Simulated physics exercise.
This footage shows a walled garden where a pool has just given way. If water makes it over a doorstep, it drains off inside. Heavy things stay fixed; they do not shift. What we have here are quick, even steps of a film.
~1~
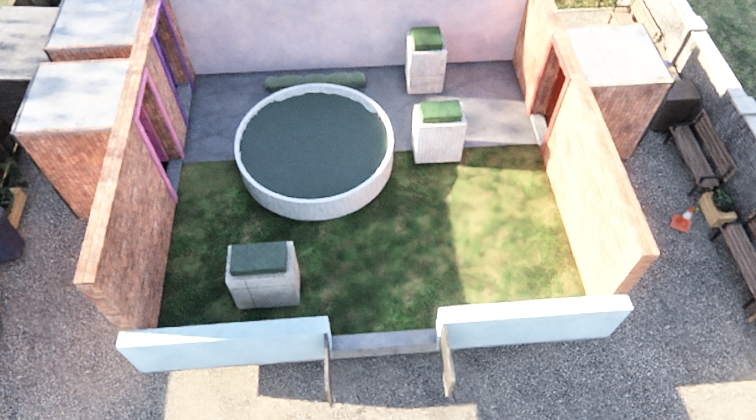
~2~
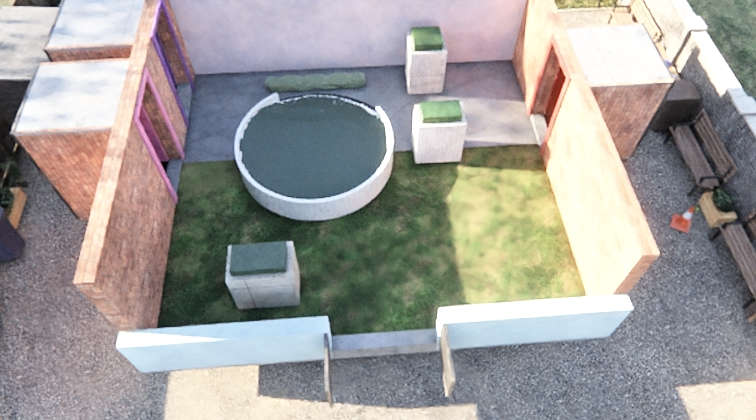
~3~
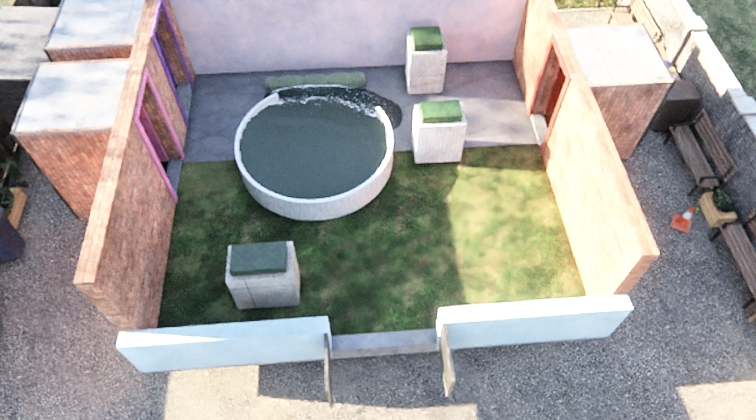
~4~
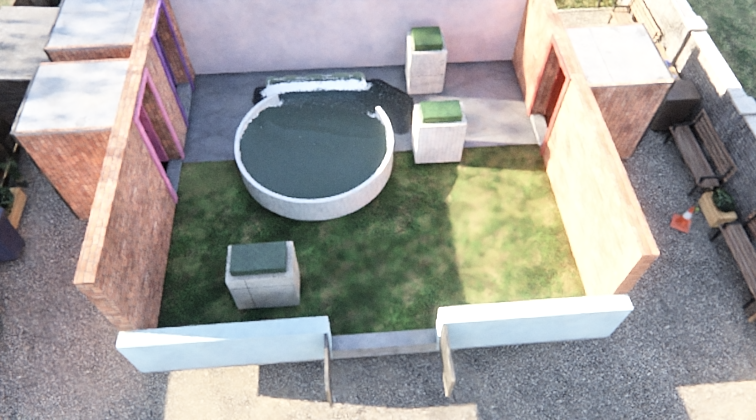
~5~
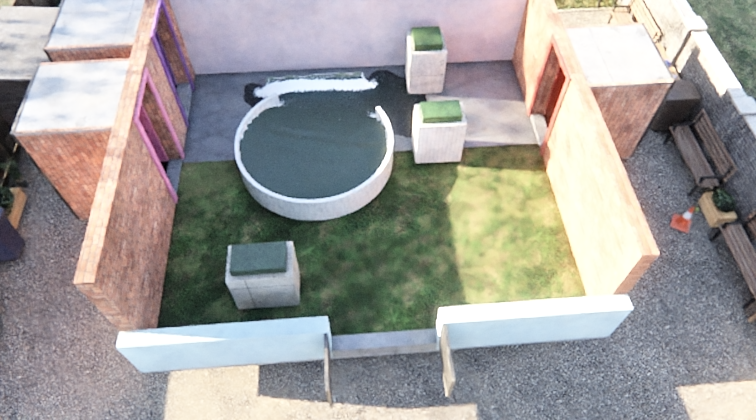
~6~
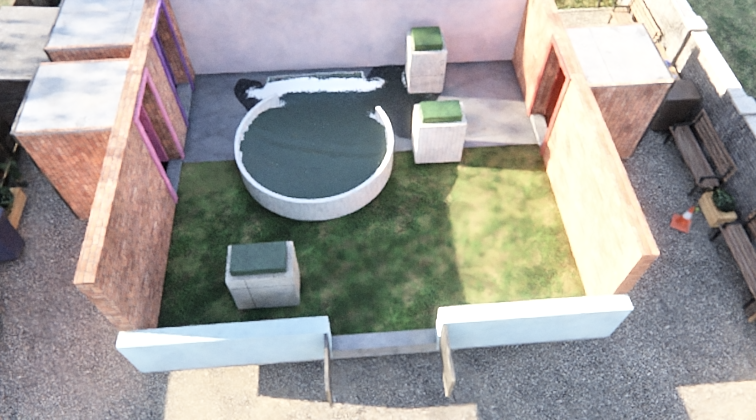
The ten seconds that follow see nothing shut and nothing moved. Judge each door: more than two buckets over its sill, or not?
As I see it, the purple door never exceeds two buckets. The red door exceeds two buckets. The pink door exceeds two buckets.
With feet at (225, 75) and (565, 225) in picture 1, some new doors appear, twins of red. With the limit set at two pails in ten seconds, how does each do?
In that order: Passes that mark, holds.
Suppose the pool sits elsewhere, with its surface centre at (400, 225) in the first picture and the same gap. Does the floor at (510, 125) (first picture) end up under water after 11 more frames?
Answer: Submerged.
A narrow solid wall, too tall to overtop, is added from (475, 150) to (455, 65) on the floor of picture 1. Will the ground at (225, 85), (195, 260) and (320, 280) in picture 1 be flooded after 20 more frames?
Taking them in order, I'd say soaked, parched and parched.
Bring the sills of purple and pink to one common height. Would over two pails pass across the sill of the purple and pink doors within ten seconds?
Purple: Too much; pink: Not enough.
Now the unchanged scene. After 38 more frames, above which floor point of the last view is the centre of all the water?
Near pixel (349, 140).
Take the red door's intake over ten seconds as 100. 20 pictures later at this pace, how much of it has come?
Roughly 10 percent.
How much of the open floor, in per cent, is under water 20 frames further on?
Estimate: Near 45 %.
A moment on, water covers 25 % of the floor; the purple door wet at the sill, nothing in, the red door not reached, the pink door not reached.
Next, water covers 35 % of the floor; the purple door wet at the sill, nothing in, the red door not reached, the pink door not reached.
Then, water covers 45 % of the floor; the purple door wet at the sill, nothing in, the red door under two buckets in, the pink door under two buckets in.
Later, water covers 65 % of the floor; the purple door wet at the sill, nothing in, the red door far over two buckets in, the pink door under two buckets in.
In the end, water covers 95 % of the floor; the purple door wet at the sill, nothing in, the red door far over two buckets in, the pink door over two buckets in.
